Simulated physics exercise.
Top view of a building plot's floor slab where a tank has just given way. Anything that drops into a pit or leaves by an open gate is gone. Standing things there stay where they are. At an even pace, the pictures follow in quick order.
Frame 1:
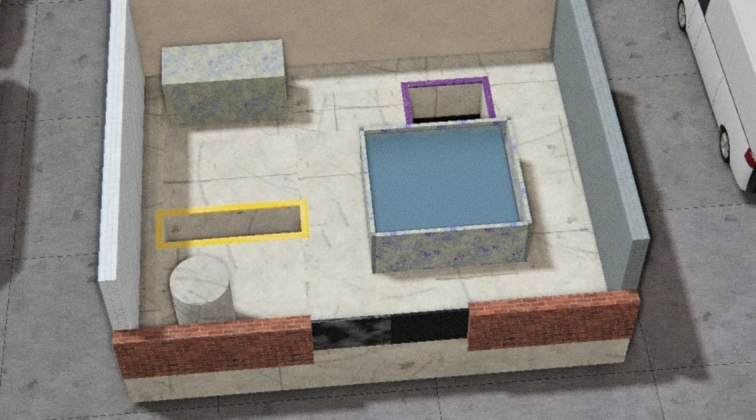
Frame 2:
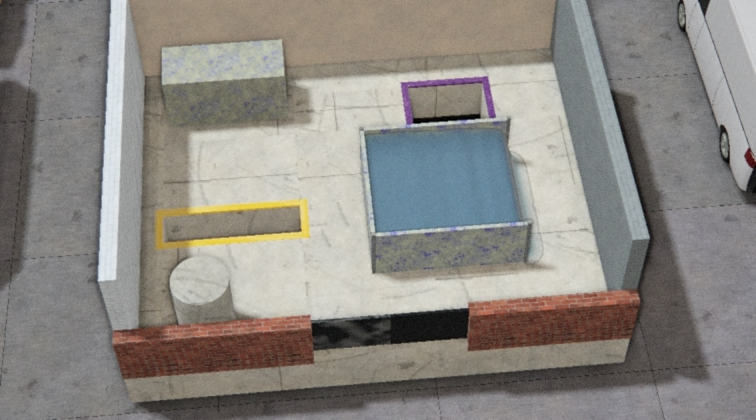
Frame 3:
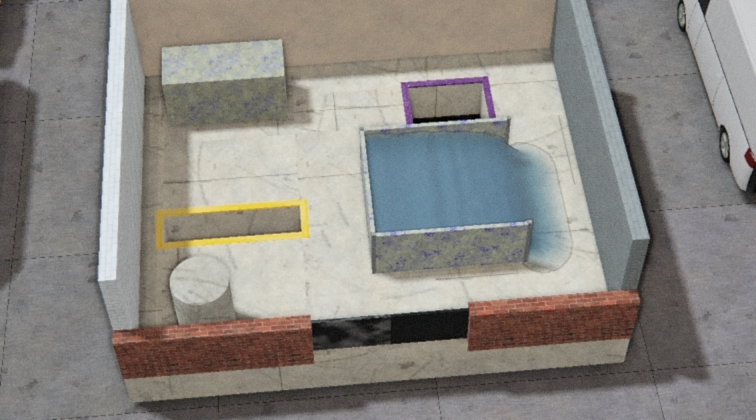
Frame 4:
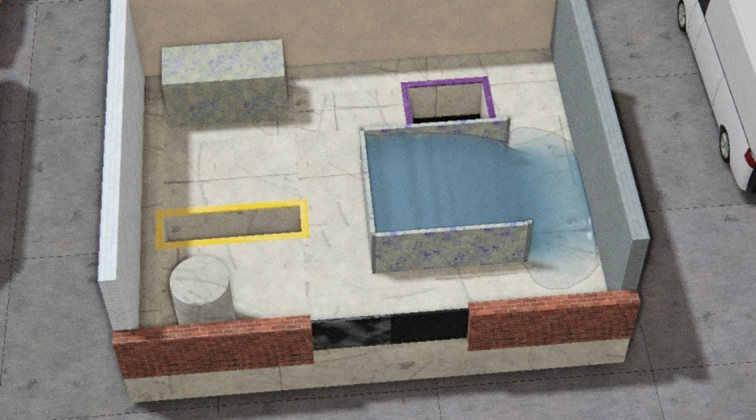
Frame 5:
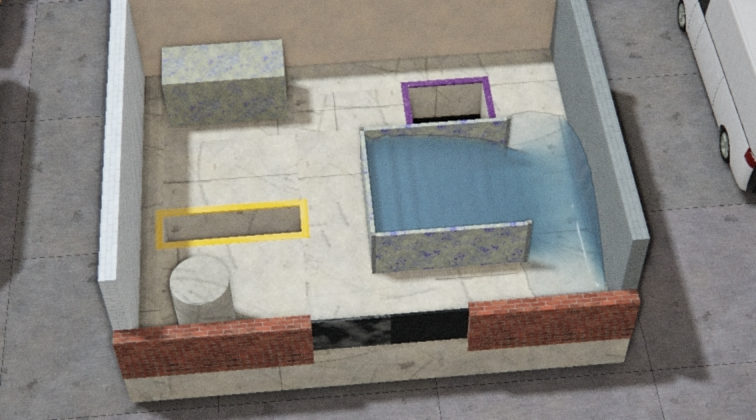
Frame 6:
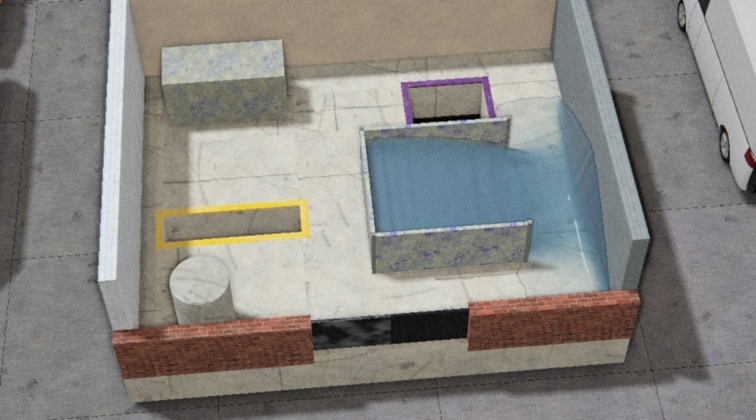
A square tank of blue water sat on a walled floor slab until its right side gave way, and the water poured out to the right, spreading across the floor to the grey wall.
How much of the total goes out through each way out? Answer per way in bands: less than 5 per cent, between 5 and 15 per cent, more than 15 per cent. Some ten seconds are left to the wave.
Going out through each: The gate, less than 5 per cent; the yellow pit, more than 15 per cent; the purple pit, more than 15 per cent.
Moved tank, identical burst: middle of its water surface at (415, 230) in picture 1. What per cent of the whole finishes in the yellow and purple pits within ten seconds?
Yellow 10 %, purple 40 %.
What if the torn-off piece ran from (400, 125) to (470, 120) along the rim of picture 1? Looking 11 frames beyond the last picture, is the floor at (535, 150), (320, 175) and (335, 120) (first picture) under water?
Well, the first is missed by the spill, the next missed by the spill, the last hit by the spill.
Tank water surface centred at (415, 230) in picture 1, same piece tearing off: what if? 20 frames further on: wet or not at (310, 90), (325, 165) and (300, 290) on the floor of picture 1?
Spot 1 wetted, spot 2 unwetted, and spot 3 unwetted.
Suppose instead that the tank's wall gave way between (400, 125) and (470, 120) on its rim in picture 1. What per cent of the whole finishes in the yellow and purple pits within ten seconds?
Yellow 6 %, purple 60 %.
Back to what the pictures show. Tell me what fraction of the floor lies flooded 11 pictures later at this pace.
I reckon 35 per cent or so.
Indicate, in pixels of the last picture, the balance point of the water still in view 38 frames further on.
My guess is about (404, 207).
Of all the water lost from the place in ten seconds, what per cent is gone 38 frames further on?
My estimate is roughly 60 percent.
A moment on, water covers 20 % of the floor; the gate 0 %, the yellow pit 0 %, the purple pit 0 %.
Next, water covers 35 % of the floor; the gate 0 %, the yellow pit 0 %, the purple pit 1 %.
Then, water covers 70 % of the floor; the gate 0 %, the yellow pit 0 %, the purple pit 8 %.
Later, water covers 90 % of the floor; the gate 0 %, the yellow pit 10 %, the purple pit 17 %.
In the end, water covers 100 % of the floor; the gate 0 %, the yellow pit 22 %, the purple pit 25 %.
